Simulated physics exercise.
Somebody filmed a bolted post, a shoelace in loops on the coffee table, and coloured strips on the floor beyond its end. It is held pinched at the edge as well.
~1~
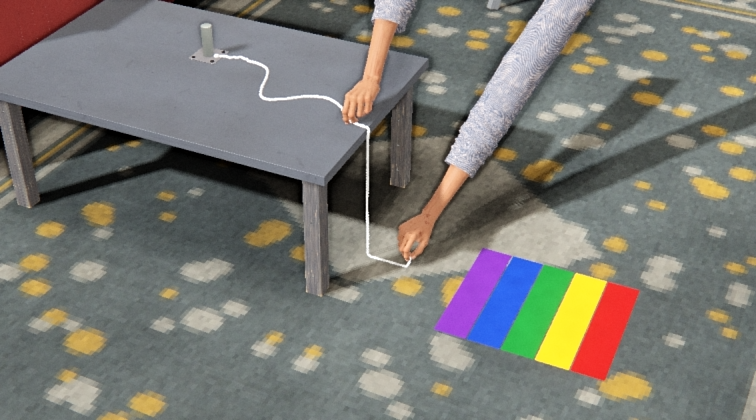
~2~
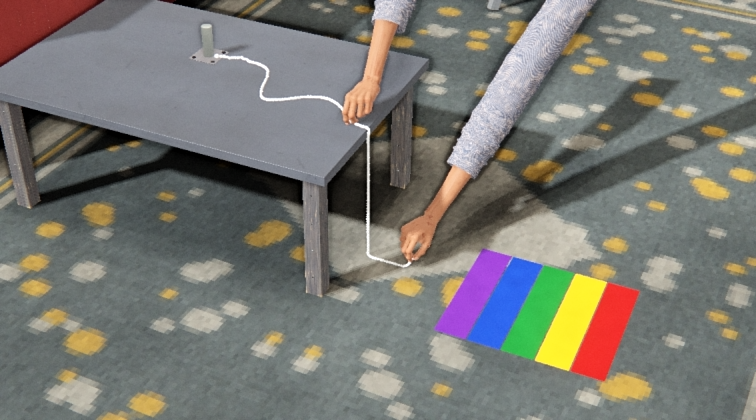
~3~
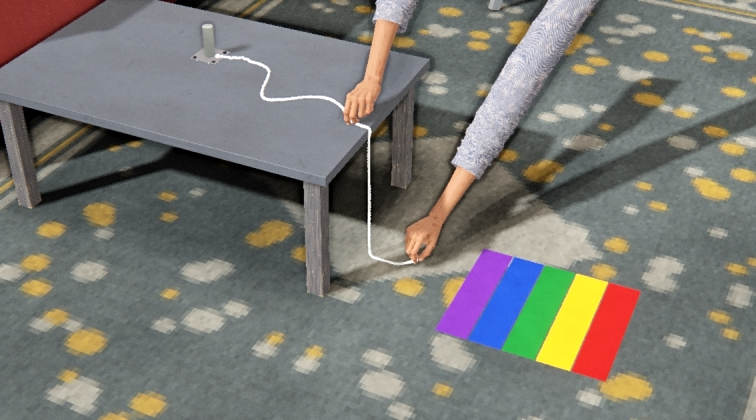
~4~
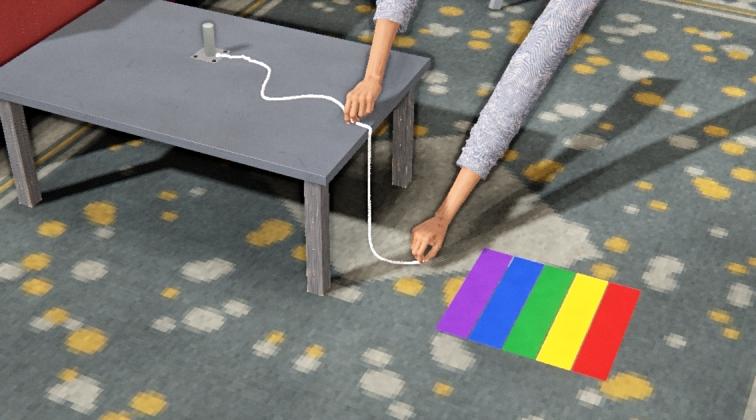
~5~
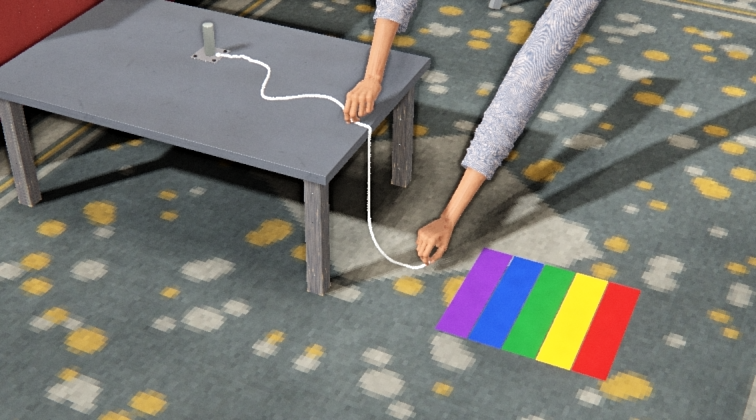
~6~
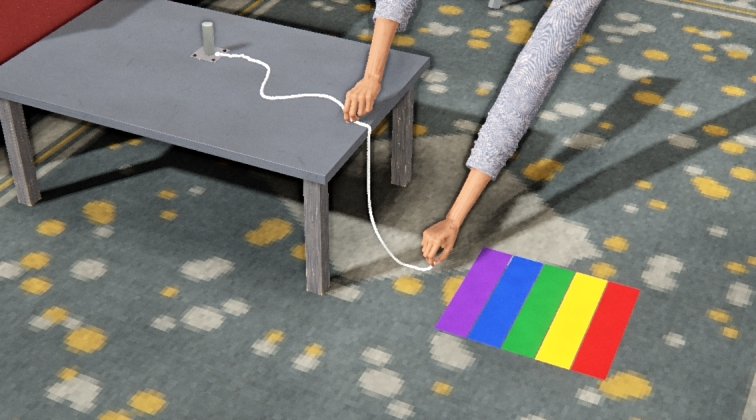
To begin with, one hand pinches a white shoelace at the edge of a gray coffee table while another holds its end near the floor, left of purple, blue, green, yellow and red strips. The lower hand then moves slightly right, drawing the end closer to the purple strip as the hanging section curves.
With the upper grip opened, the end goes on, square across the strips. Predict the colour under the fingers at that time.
The yellow one.
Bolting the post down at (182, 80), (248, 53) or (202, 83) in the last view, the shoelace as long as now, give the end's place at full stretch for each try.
It works out at around (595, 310), (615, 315) and (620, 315) for the three tries.
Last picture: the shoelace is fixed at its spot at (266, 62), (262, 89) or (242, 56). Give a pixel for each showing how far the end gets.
Try one gives (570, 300), try two (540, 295), and try three (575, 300).
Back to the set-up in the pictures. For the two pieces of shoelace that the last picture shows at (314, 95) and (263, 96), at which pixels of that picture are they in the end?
(349, 111) and (309, 94).
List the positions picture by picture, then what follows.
The first frame shows end (410, 258); purple (459, 318); blue (491, 328); green (525, 338); yellow (559, 348); red (594, 358).
The second frame shows end (413, 259); shoelace through (244, 59) (262, 87) (313, 97) (356, 124) (368, 184) (368, 244).
The third frame shows end (418, 260).
The fourth frame shows end (423, 261); shoelace through (245, 58) (264, 86) (314, 96) (358, 123) (369, 183) (371, 243).
The fifth frame shows end (429, 262).
The sixth frame shows end (435, 263); shoelace through (245, 57) (263, 85) (314, 95) (357, 122) (369, 182) (383, 244).
Early on, end near (519, 287); over blue.
Midway, end near (557, 298); over green.
At the end of the slack, end near (578, 304); over yellow. It halts on the yellow strip.
